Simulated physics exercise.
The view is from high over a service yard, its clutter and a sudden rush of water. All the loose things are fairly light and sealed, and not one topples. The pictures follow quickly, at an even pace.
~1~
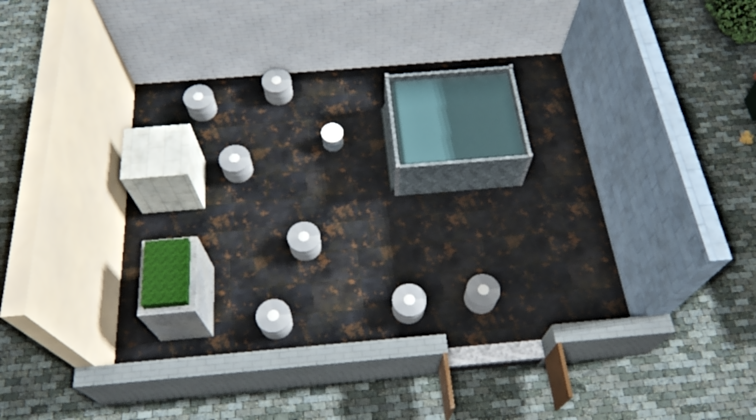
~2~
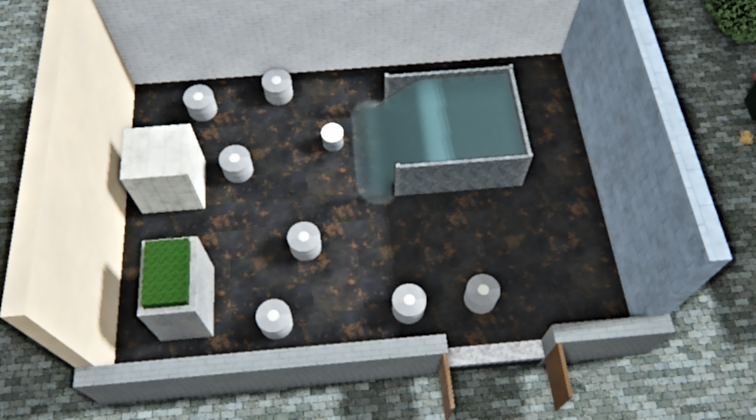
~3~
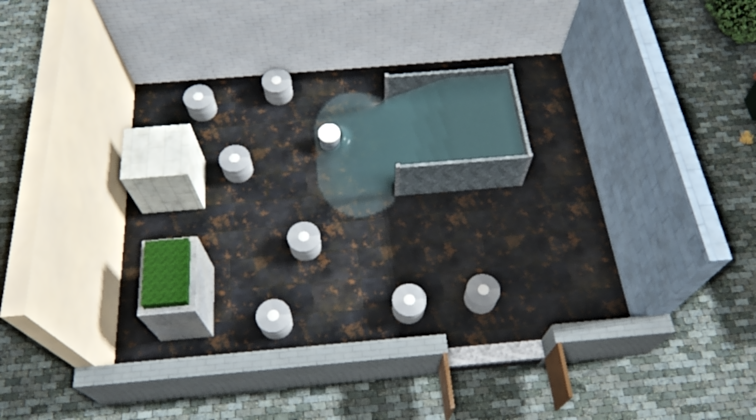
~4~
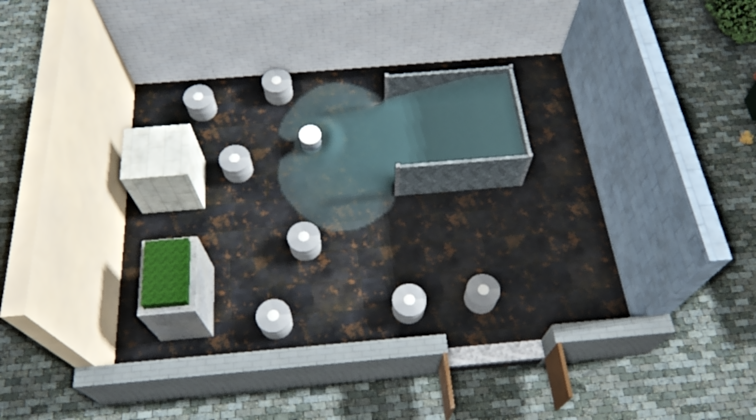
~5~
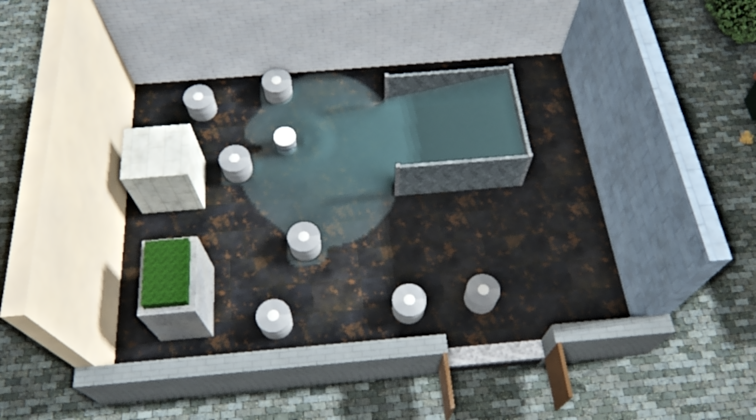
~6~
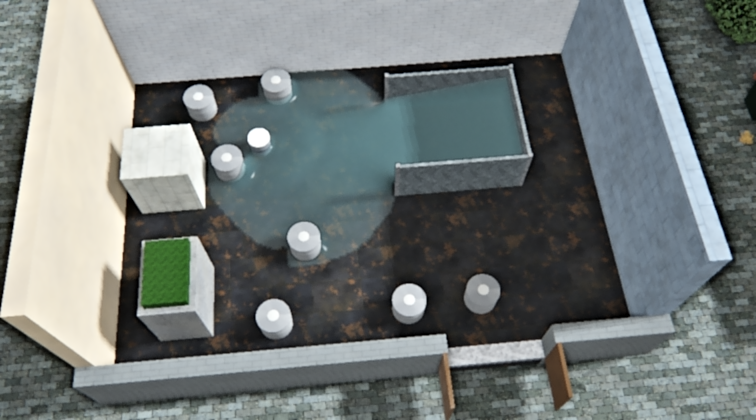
Water burst out of the left side of a gray walled tank and spread across the dark yard floor, pushing a small white bucket-like container leftward, then nudging another one slightly as it widened.
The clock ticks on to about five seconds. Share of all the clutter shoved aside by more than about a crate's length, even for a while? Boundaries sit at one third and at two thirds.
That share hits two thirds or goes past it.
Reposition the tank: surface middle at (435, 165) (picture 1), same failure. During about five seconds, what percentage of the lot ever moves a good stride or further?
About 90 in a hundred.
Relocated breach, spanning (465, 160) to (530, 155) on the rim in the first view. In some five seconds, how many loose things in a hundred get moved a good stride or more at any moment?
Near 20 in a hundred.
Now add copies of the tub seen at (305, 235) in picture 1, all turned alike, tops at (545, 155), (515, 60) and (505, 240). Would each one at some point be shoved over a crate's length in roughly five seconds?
Outcome per entry: Stays where it is / stays where it is / stays where it is.
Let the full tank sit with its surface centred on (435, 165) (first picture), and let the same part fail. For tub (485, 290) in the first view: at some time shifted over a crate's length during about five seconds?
Lab note for this piece: Stayed below that mark.
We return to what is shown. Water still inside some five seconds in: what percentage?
It comes out at 100 parts in a hundred.
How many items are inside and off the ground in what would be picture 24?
Count: 6.
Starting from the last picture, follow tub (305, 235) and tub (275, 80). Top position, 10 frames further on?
The tops should be near (227, 323) and near (168, 77).
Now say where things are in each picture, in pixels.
A pail at (332, 132) rests on the ground; a tub at (234, 158) rests on the ground; 0 of 8 have shifted, in the first picture.
A pail at (332, 132) rests on the ground; a tub at (234, 158), on the bottom; 0 of 8 have shifted, in the second picture.
A pail at (329, 133) rests on the ground, close to its start; a tub at (234, 158) rests on the ground; 0 of 8 have shifted, in the third picture.
A pail at (310, 134), on the bottom, a stride from its start; a tub at (234, 158), on the bottom; 1 of 8 have shifted, in the fourth picture.
A pail at (284, 136), on the bottom, a stride from its start; a tub at (234, 158), on the bottom; 1 of 8 have shifted, in the fifth picture.
A pail at (258, 137), on the bottom, a stride from its start; a tub at (227, 158) rests on the ground, close to its start; 2 of 8 have shifted, in the sixth picture.
A moment on, 1 of 8 are well off their spots; 1 afloat.
Next, 5 of 8 are well off their spots; 4 afloat.
Later, 5 of 8 are well off their spots; 6 afloat.
In the end, 6 of 8 are well off their spots, and 6 have been at some point; 6 afloat.
